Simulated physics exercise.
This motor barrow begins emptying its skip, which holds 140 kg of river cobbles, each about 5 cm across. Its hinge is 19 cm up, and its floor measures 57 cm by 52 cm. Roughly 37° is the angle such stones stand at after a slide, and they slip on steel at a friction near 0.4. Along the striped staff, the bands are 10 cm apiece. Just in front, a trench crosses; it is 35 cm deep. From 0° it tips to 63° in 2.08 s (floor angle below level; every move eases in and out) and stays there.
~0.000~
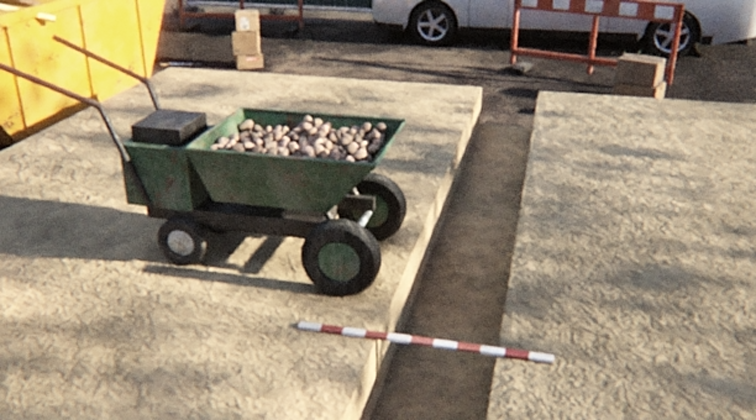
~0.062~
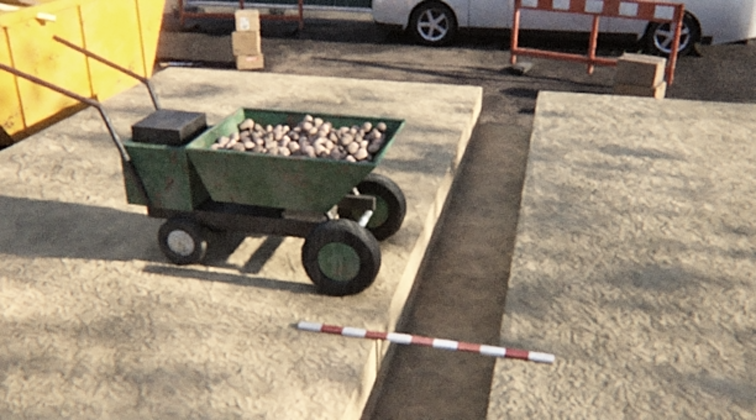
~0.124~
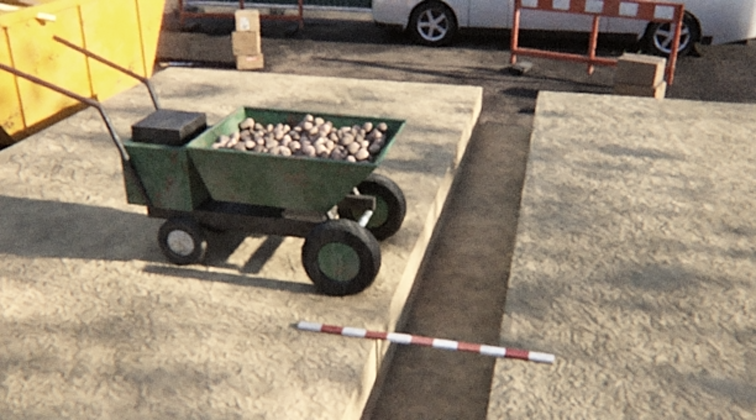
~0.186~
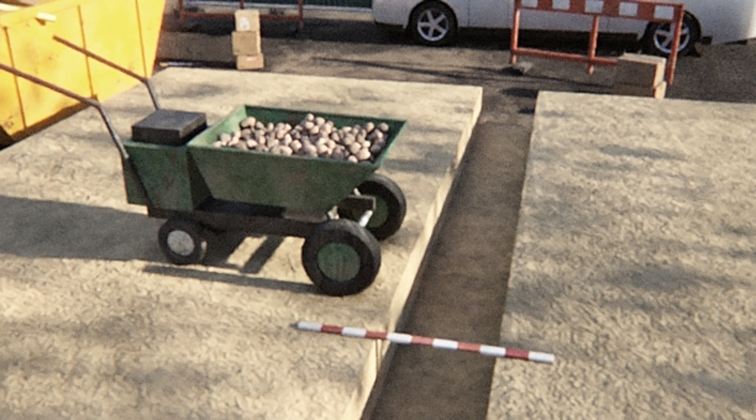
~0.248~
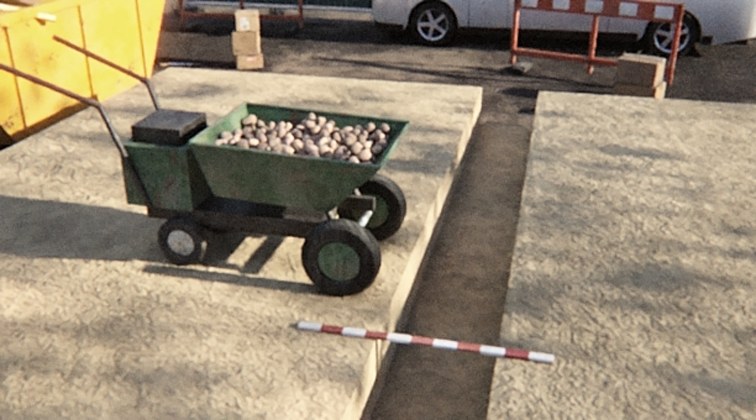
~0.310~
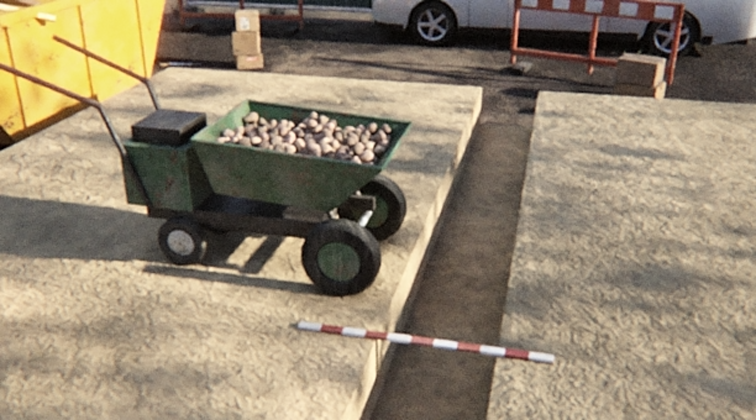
The clip opens on a green four-wheeled barrow heaped with rounded stones, standing on pale ground beside a dark trench, with a red-and-white striped staff lying across the gap. The skip stays almost level at first, then tilts very slightly down to the right, its stones shifting only a little.
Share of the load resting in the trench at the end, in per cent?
80 per cent.
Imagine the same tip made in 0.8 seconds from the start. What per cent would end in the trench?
With that timing, about 60 per cent.
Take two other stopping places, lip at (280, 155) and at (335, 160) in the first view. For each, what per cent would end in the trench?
Close to 85 percent in the first case, 100 percent in the second.
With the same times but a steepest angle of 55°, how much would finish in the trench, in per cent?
Close to 65 per cent then.
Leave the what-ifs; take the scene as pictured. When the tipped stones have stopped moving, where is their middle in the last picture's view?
Roughly (482, 323), I'd say.
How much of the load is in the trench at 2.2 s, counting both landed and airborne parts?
By then, around 35 percent.
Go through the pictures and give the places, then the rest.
In the first frame, the skip is at 0°, its lip at (375, 166); the top of the load is at (327, 134).
The second frame shows lip at (376, 166), floor tilted 0°, highest stones at (327, 134); the stones move at 0.0 m/s on average.
The third frame shows lip at (377, 166), floor tilted 1°, highest stones at (328, 134); the stones move at 0.1 m/s on average.
In the fourth frame, the skip is at 1°, its lip at (378, 167); the top of the load is at (320, 133); the stones move at 0.1 m/s on average.
The fifth frame shows lip at (380, 168), floor tilted 2°, highest stones at (307, 130); the stones move at 0.2 m/s on average.
The sixth frame shows lip at (383, 169), floor tilted 4°, highest stones at (303, 130); the stones move at 0.2 m/s on average.
After 1.6 s the floor is at 53°; 100 % in the skip; the foremost stones are at (453, 215).
After 2.2 s the floor is at 63°; 53 % in the skip, 36 % in the trench, 12 % past the trench; the foremost stones are at (564, 280).
After 2.5 s the floor is at 63°; 29 % in the skip, 51 % in the trench, 20 % past the trench; the foremost stones are at (630, 303).
After 4.5 s the floor is at 63°; 0 % in the skip, 80 % in the trench, 20 % past the trench; the foremost stones are at (664, 319).
